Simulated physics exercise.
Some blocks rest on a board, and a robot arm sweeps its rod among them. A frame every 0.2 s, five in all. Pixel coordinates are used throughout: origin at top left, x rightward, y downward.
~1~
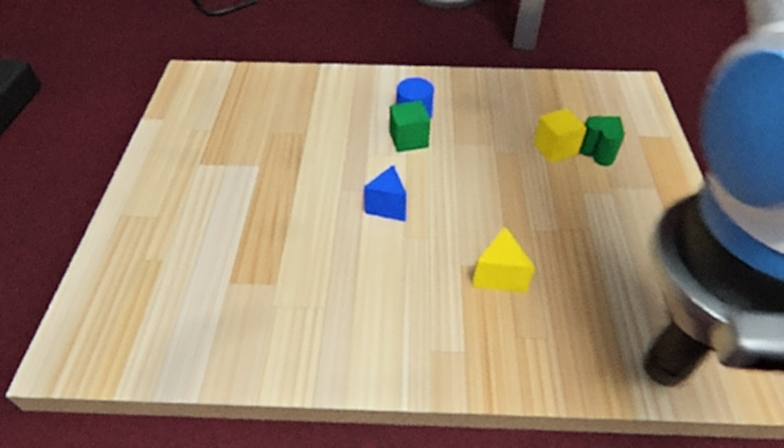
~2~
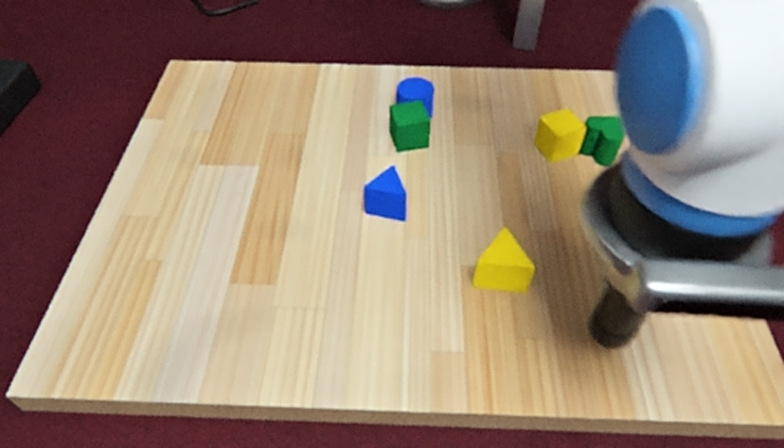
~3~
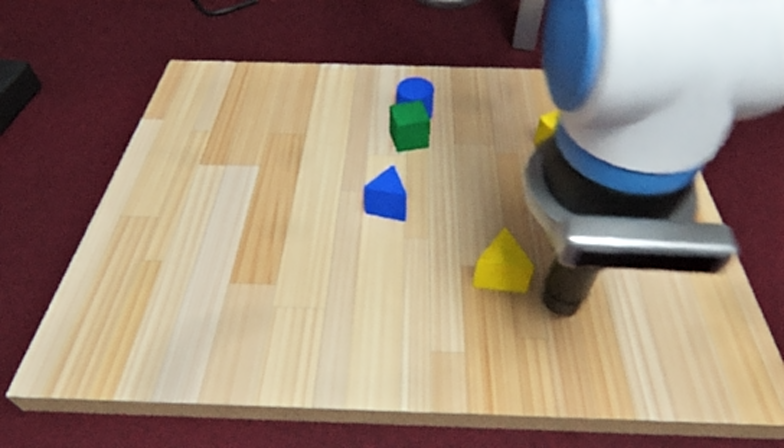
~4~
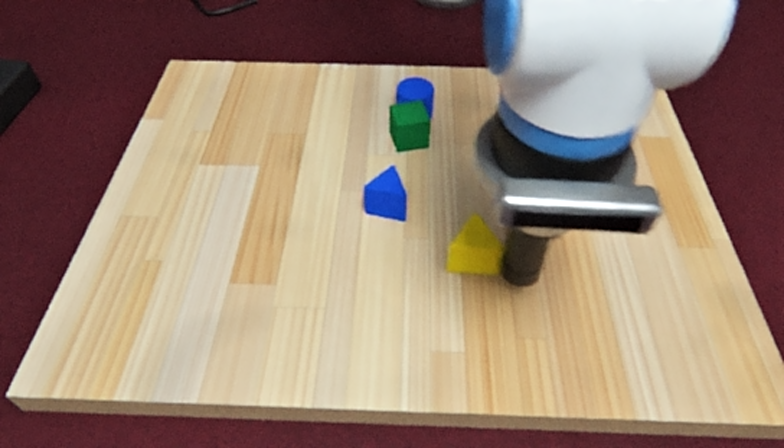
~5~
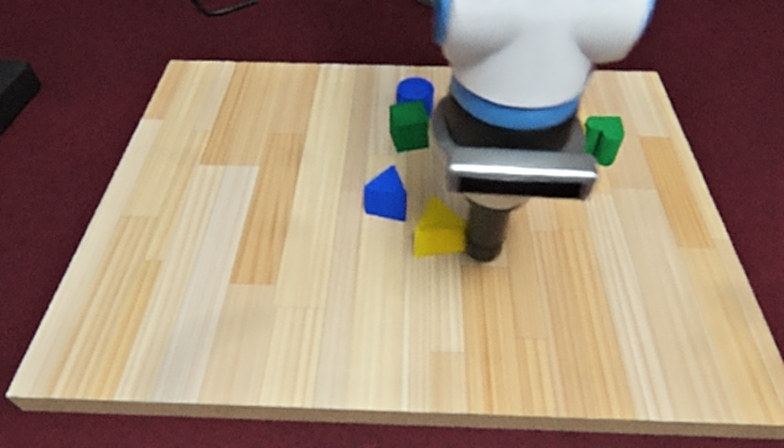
A white and blue robot arm reaches over a pale wooden board on a dark red surface, seen from above at a steady angle. A blue cylinder and green cube sit near the top, a blue three-sided block below them, a yellow one right of centre, and yellow and green blocks at upper right. The arm sweeps its dark rod leftward and slightly upward, pushing the yellow three-sided block toward the still blue one.
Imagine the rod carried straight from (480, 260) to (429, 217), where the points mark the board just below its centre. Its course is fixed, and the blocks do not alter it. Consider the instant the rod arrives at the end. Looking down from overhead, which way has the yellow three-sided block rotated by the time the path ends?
The yellow three-sided block rotates counterclockwise.
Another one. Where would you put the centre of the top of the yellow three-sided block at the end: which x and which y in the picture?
I expect it at (397, 201).
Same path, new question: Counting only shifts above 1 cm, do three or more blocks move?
In short: No.
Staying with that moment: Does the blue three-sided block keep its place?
No, it doesn't check out.
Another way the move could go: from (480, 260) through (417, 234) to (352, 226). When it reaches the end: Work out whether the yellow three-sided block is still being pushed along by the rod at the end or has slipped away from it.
It will keep going ahead of the rod.
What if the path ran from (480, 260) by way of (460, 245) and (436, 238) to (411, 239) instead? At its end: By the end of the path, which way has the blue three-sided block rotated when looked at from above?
Turns clockwise.
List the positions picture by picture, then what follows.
In the first picture, tip of the rod at (665, 368), middles of tops, blue three-sided block at (388, 182), yellow three-sided block at (506, 251).
In the second picture, rod at (610, 331), nothing pushed.
In the third picture, rod at (561, 300), nothing pushed.
In the fourth picture, rod at (519, 272), yellow three-sided block at (477, 235).
In the fifth picture, rod at (483, 248), blue three-sided block at (388, 182), yellow three-sided block at (439, 216).
The first path, step by step. Halfway along, rod at (456, 225); blue three-sided block at (379, 180), turned 25° clockwise; yellow three-sided block at (412, 207), turned 30° anticlockwise.
At the end, rod at (430, 205); blue three-sided block at (372, 181), turned 55° clockwise; yellow three-sided block at (397, 201), turned 85° anticlockwise.
